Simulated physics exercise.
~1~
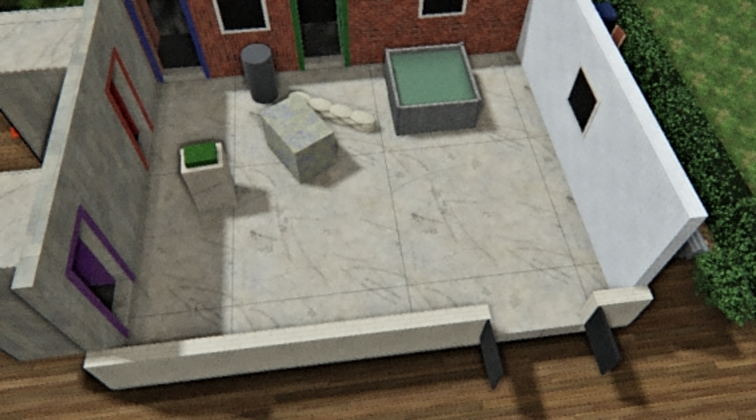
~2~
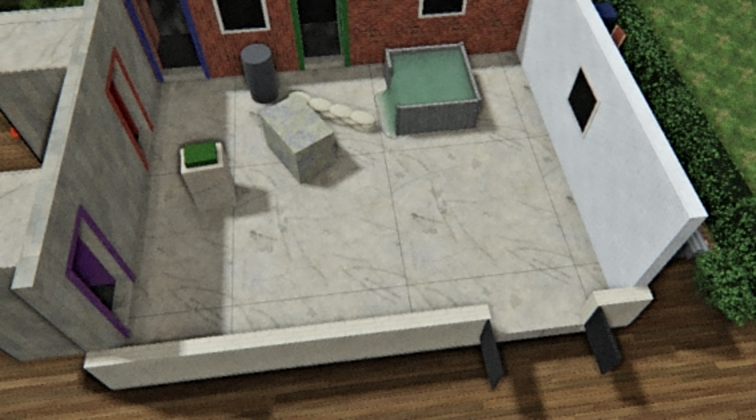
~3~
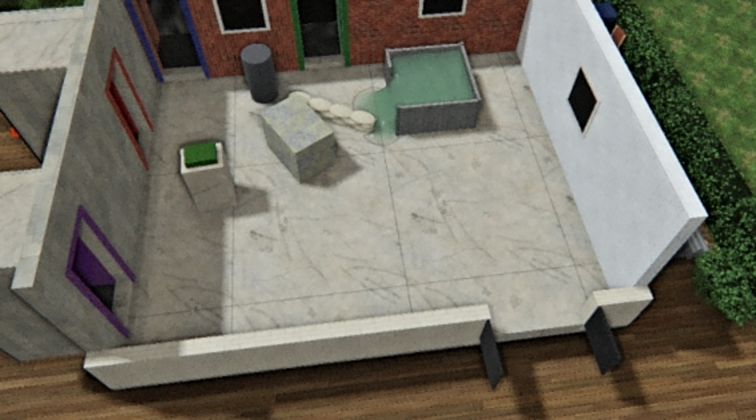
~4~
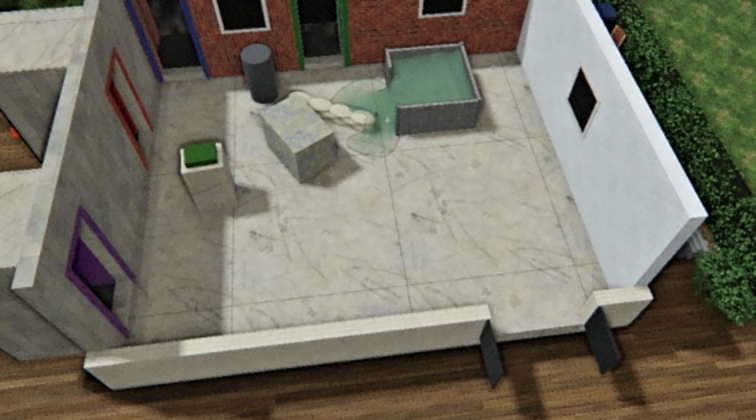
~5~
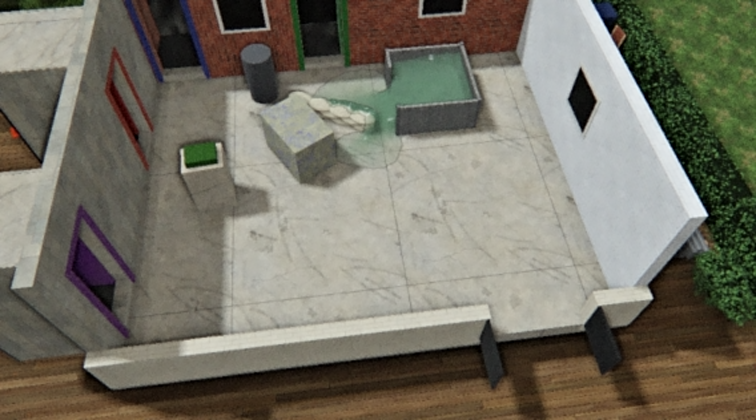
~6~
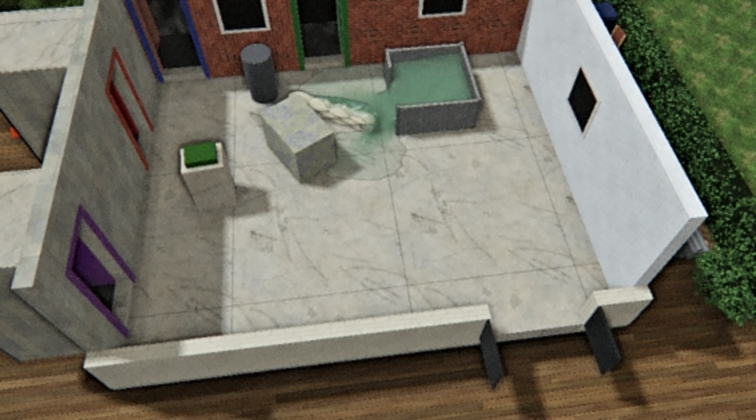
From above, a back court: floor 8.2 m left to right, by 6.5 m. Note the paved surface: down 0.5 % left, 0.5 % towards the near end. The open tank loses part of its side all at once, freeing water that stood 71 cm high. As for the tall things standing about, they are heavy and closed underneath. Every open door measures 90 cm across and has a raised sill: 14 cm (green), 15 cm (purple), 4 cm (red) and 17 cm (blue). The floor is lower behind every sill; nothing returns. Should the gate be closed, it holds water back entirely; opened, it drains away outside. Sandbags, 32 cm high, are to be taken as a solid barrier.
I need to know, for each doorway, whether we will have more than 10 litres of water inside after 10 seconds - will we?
At the green door the inflow will break the limit; at the purple door the inflow will remain within the limit; at the red door the inflow will break the limit; at the blue door the inflow will remain within the limit.
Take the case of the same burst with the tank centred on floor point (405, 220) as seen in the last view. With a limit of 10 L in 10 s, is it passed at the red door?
Against the limit, the red door gets more than that.
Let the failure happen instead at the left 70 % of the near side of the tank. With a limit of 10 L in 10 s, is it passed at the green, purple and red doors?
Green falls short; purple falls short; red falls short.
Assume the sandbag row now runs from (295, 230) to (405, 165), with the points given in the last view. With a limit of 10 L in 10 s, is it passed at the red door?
Outcome - red: Fail.
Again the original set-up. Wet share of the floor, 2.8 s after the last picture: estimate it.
Around 50 per cent wet.
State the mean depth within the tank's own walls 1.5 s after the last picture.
It averages close to 26 cm.
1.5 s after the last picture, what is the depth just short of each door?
Readings (cm): Green = 26; purple = 0; red = 0; blue = 6.
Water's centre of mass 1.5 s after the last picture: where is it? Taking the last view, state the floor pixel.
About (357, 119).
Then, 0.7 s after the last picture water covers 15 % of the floor and is deepest (44 cm) near (369, 122); green door 20 cm at the sill, 2 L in, purple door not reached, red door not reached, blue door not reached.
Then, 1.5 s after the last picture water covers 35 % of the floor and is deepest (32 cm) near (289, 81); green door 26 cm at the sill, 51 L in, purple door not reached, red door not reached, blue door 6 cm at the sill, 0 L in.
Then, 2.8 s after the last picture water covers 50 % of the floor and is deepest (20 cm) near (281, 87); green door 18 cm at the sill, 92 L in, purple door not reached, red door 8 cm at the sill, 7 L in, blue door 8 cm at the sill, 0 L in.
Then, 5.3 s after the last picture water covers 60 % of the floor and is deepest (16 cm) near (182, 359); green door 11 cm at the sill, 101 L in, purple door 10 cm at the sill, 0 L in, red door 6 cm at the sill, 19 L in, blue door 5 cm at the sill, 0 L in.
Then, 9.3 s after the last picture water covers 70 % of the floor and is deepest (8 cm) near (132, 304); green door 6 cm at the sill, 101 L in, purple door 8 cm at the sill, 0 L in, red door 5 cm at the sill, 23 L in, blue door 4 cm at the sill, 0 L in.
